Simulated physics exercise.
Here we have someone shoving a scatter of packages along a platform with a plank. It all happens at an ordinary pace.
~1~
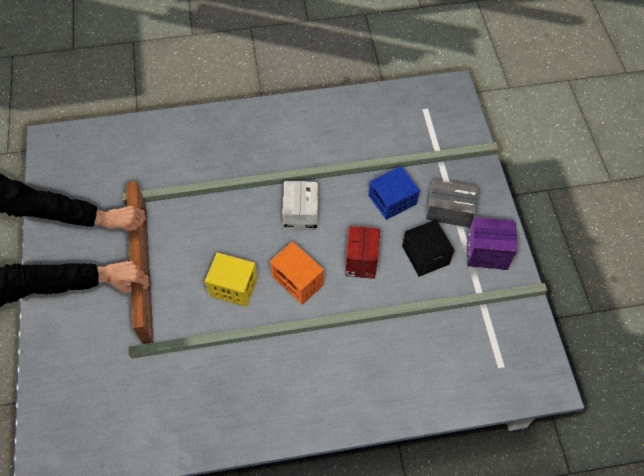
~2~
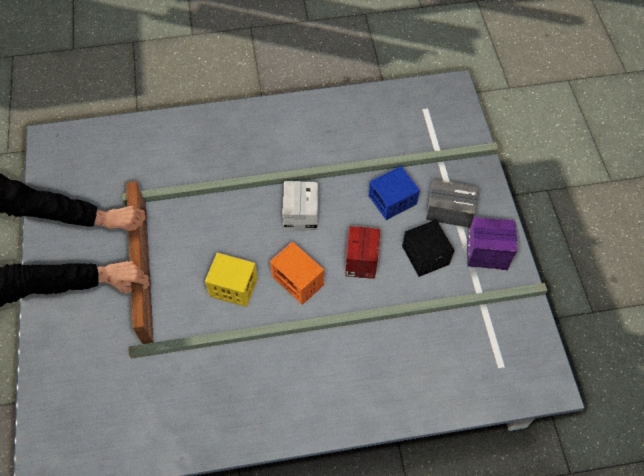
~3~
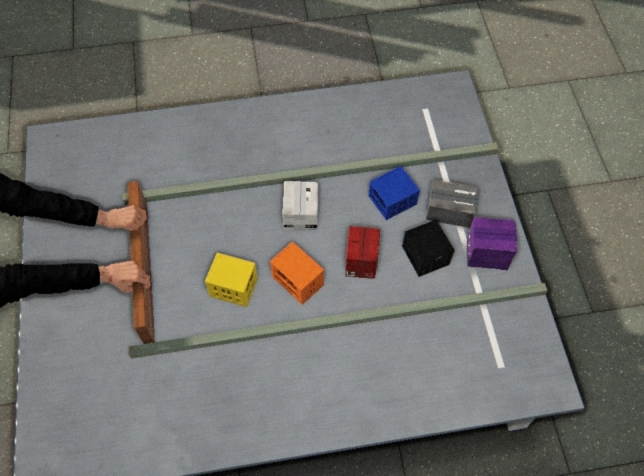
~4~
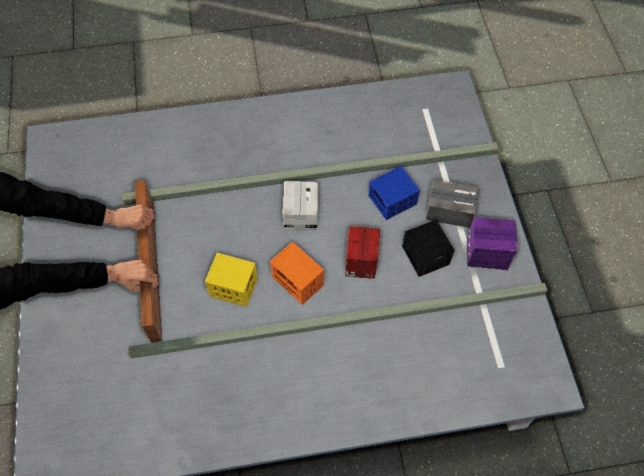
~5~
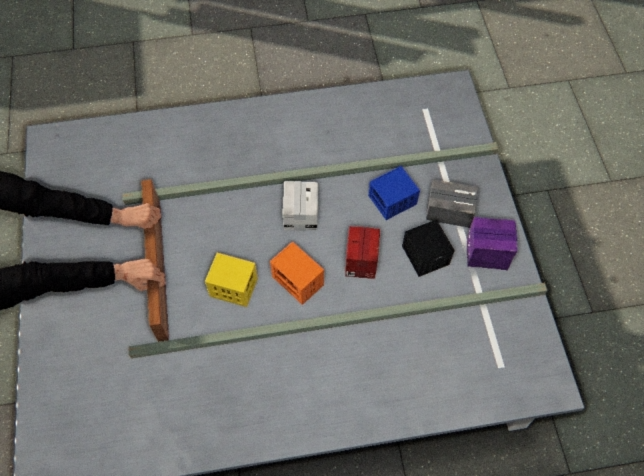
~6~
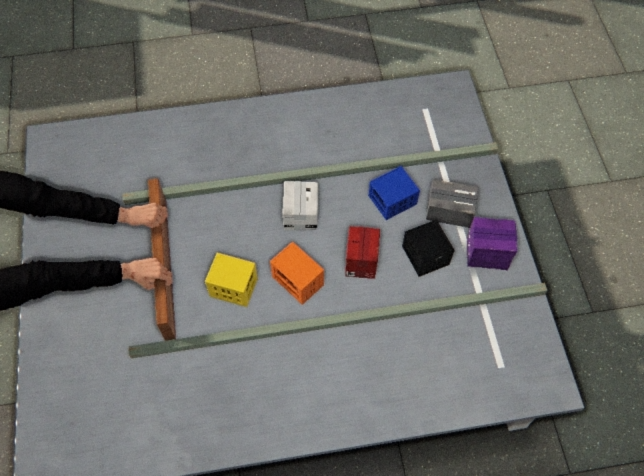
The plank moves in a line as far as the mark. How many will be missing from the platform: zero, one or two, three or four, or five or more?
Outcome: The number that fall off is three or four.
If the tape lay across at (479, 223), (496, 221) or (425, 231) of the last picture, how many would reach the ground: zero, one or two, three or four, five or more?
One after another: At least five; more than four; one or two.
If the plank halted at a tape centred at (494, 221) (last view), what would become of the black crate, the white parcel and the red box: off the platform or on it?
The black crate goes over, the white parcel stays on, the red box drops off.
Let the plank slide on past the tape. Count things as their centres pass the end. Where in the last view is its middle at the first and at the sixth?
Its middle is around (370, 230) and later (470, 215).
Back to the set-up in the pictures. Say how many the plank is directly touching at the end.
It touches 2.
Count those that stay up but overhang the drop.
It comes to 2.
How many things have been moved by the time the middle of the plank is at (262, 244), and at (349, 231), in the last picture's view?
At the one place 2, at the other 7.
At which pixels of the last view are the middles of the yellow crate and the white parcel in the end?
The yellow crate at (487, 235), the white parcel at (467, 181).
A little later, none off yet; purple box at rest near (491, 244); grey parcel at rest near (452, 204); black crate at rest near (428, 248).
When it is over, the number that fall off is three or four; down, red box, black crate, grey parcel and purple box.
